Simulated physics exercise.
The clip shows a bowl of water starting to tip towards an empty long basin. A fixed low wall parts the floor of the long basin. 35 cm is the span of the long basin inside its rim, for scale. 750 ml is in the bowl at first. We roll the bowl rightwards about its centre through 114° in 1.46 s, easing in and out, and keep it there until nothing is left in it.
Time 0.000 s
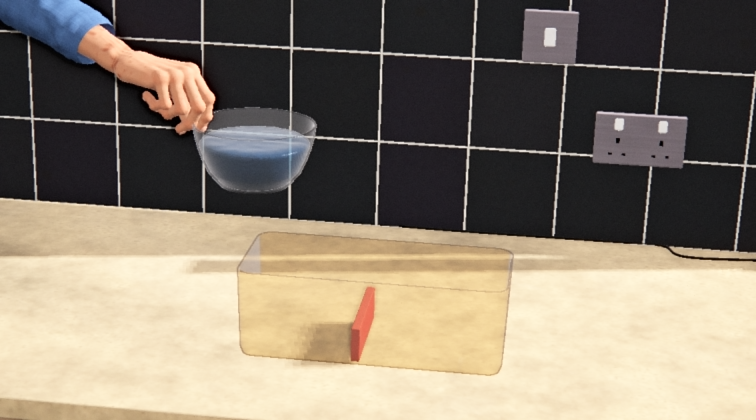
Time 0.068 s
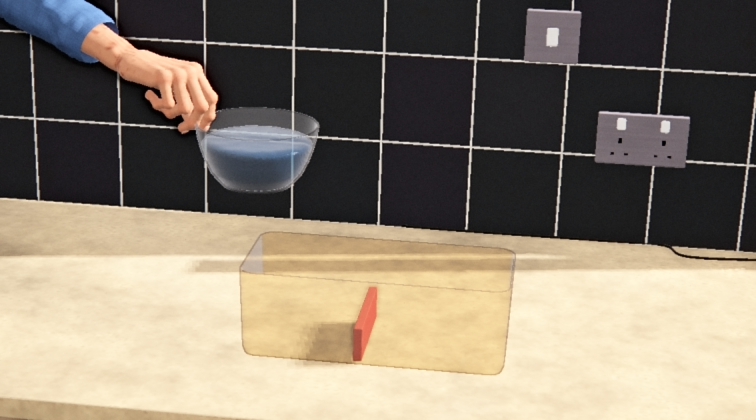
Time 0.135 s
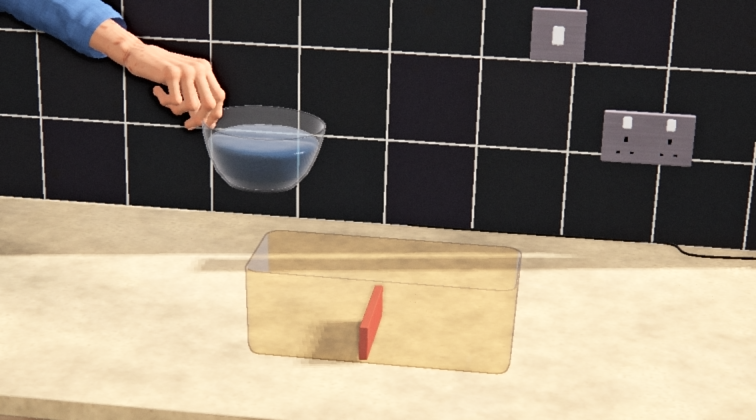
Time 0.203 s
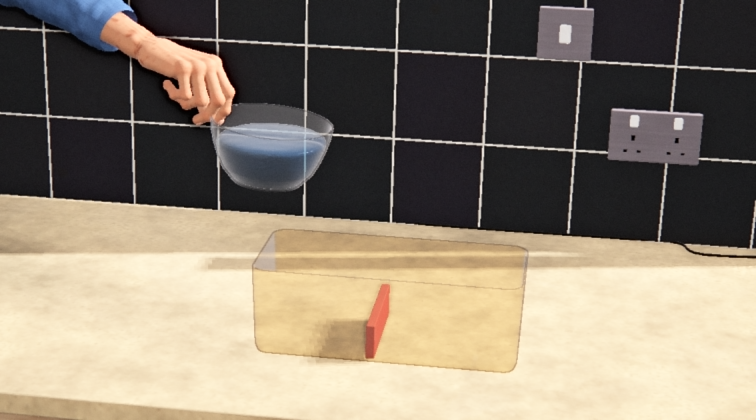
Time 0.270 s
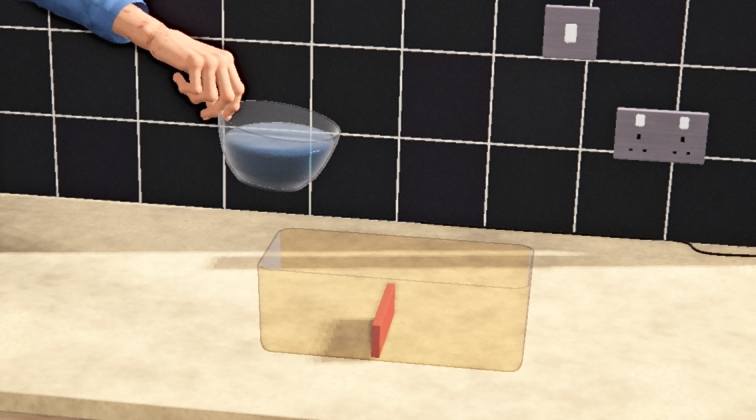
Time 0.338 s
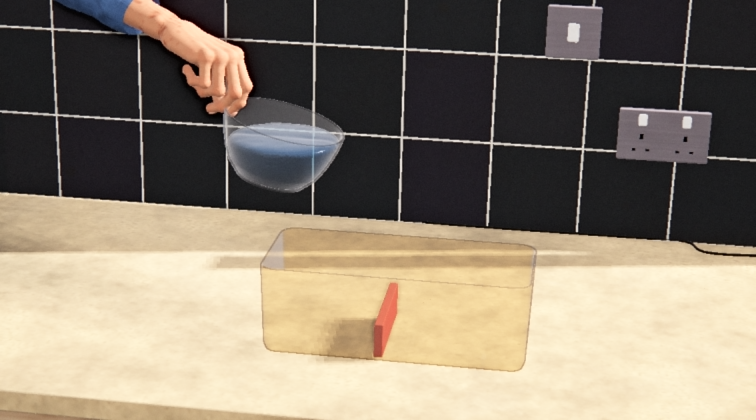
On a kitchen counter, a hand slowly tilts a bowl of water rightwards above a clear basin.
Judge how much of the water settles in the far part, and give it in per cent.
Some 44 per cent settles in the far part.
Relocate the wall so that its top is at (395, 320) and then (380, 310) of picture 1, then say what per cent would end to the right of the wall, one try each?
10 per cent first, 10 per cent second.
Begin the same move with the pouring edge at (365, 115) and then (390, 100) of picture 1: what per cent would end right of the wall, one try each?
I'd say 95 percent on the first go, 95 percent on the next.
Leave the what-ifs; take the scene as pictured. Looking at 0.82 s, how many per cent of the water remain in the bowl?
About 46 per cent.
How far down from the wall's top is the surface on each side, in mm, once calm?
Looks like roughly 30 mm on the left and roughly 36 mm on the right.
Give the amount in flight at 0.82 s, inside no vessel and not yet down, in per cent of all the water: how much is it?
Some 32 per cent, I reckon.
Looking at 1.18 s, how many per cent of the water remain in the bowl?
Near 1 in a hundred.
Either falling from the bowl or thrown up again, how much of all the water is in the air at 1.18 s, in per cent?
I'd say some 5 per cent is in the air.
By 0.82 s the tilt is 69° and 47 per cent is still to pour, 9 is left of the wall and 13 right of it.
By 1.18 s the tilt is 104° and 1 per cent is still to pour, 52 is left of the wall and 42 right of it.
By 1.55 s the tilt is 114° and 0 per cent is still to pour, 56 is left of the wall and 43 right of it.
By 1.96 s the tilt is 114° and 0 per cent is still to pour, 56 is left of the wall and 43 right of it.
At rest 56 per cent lies left of the wall, 44 right of it and 1 outside.
